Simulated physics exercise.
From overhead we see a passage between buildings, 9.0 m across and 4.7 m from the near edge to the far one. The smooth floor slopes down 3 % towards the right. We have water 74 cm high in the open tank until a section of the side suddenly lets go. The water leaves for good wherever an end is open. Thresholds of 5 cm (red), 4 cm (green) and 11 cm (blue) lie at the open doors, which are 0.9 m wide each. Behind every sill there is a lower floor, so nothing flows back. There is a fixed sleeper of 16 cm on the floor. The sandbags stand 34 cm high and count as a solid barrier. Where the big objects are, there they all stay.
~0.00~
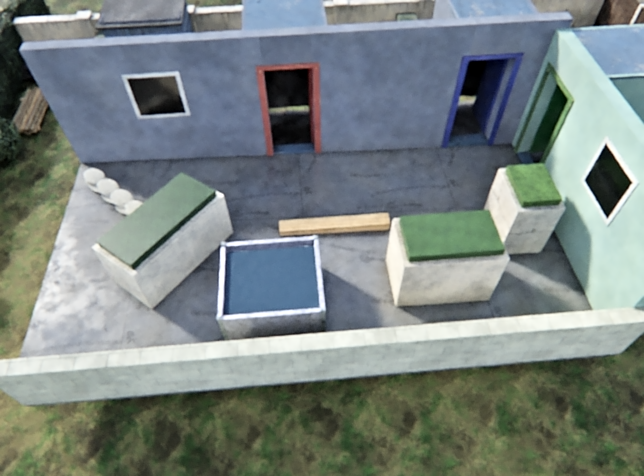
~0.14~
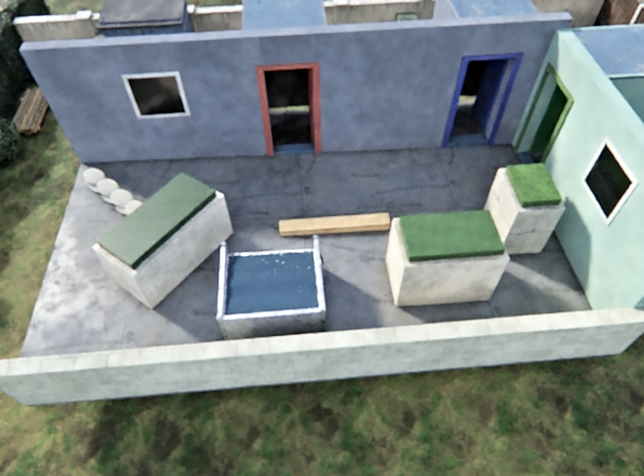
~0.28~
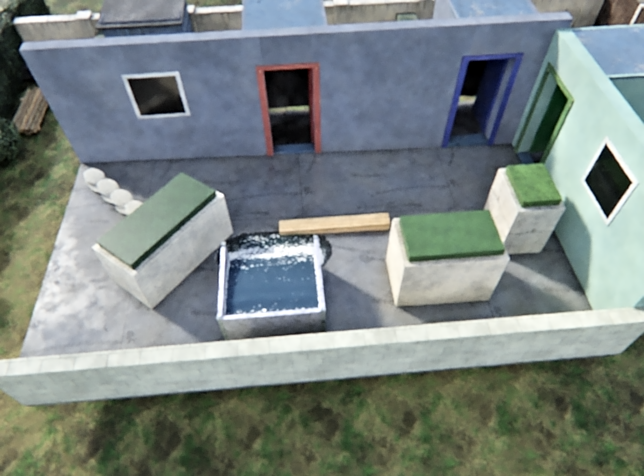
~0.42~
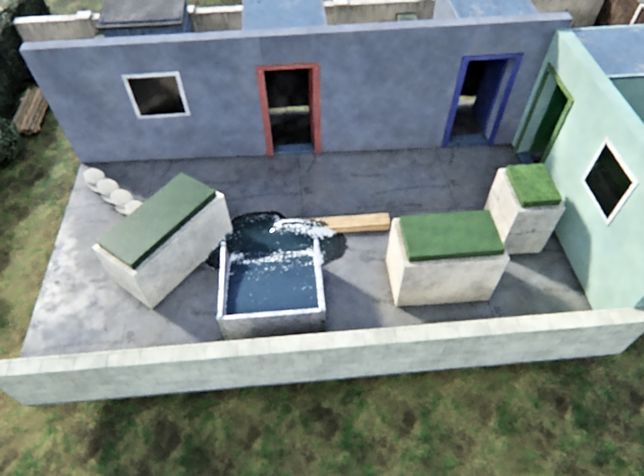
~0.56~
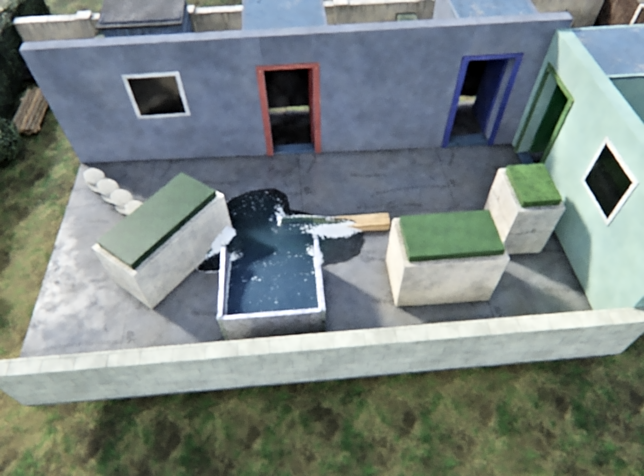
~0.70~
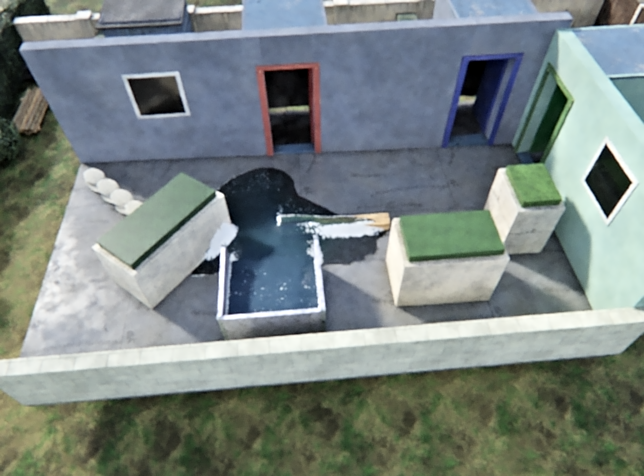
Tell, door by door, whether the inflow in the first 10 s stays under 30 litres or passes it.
As I see it, the red door tops the limit; the green door tops the limit; the blue door falls short of the limit.
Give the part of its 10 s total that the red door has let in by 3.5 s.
About 90 per cent.
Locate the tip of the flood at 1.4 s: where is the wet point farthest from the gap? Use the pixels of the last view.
About pixel (478, 227).
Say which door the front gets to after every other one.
Green.
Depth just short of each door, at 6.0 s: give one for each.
In cm: Red 5, green 13, blue 5.
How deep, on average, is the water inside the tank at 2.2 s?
14 cm.
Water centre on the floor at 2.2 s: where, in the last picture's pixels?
Centre: Roughly (289, 225) px.
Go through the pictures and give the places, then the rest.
The first frame shows still water, 74 cm deep, in the open tank at (271, 278).
In the second frame, the front is at (320, 263), 0.8 m from the gap at (273, 261); 0.4 m2 of floor is under water; 74 cm left at the back of the open tank.
In the third frame, water pours out at (273, 264) and has run 1.1 m, to (321, 241); deepest outside 38 cm, 66 cm at the open tank's back.
In the fourth frame, water pours out at (273, 265) and has run 1.4 m, to (337, 233); deepest outside 34 cm, 63 cm at the open tank's back.
In the fifth frame, water pours out at (273, 265) and has run 1.9 m, to (262, 192); deepest outside 34 cm, 59 cm at the open tank's back.
In the sixth frame, water pours out at (274, 265) and has run 2.5 m, to (262, 171); deepest outside 50 cm, 51 cm at the open tank's back.
After 1.4 s water covers 30 % of the floor and is deepest (33 cm) near (288, 238); red door 14 cm at the sill, 16 L in, green door not reached, blue door not reached.
After 2.2 s water covers 45 % of the floor and is deepest (22 cm) near (259, 165); red door 20 cm at the sill, 93 L in, green door not reached, blue door not reached.
After 3.5 s water covers 55 % of the floor and is deepest (17 cm) near (484, 242); red door 11 cm at the sill, 153 L in, green door 7 cm at the sill, 0 L in, blue door 4 cm at the sill, 0 L in.
After 6.0 s water covers 70 % of the floor and is deepest (13 cm) near (507, 148); red door 5 cm at the sill, 166 L in, green door 13 cm at the sill, 87 L in, blue door 5 cm at the sill, 0 L in.
After 10.0 s water covers 60 % of the floor and is deepest (12 cm) near (561, 262); red door 2 cm at the sill, 167 L in, green door 10 cm at the sill, 187 L in, blue door 8 cm at the sill, 0 L in.
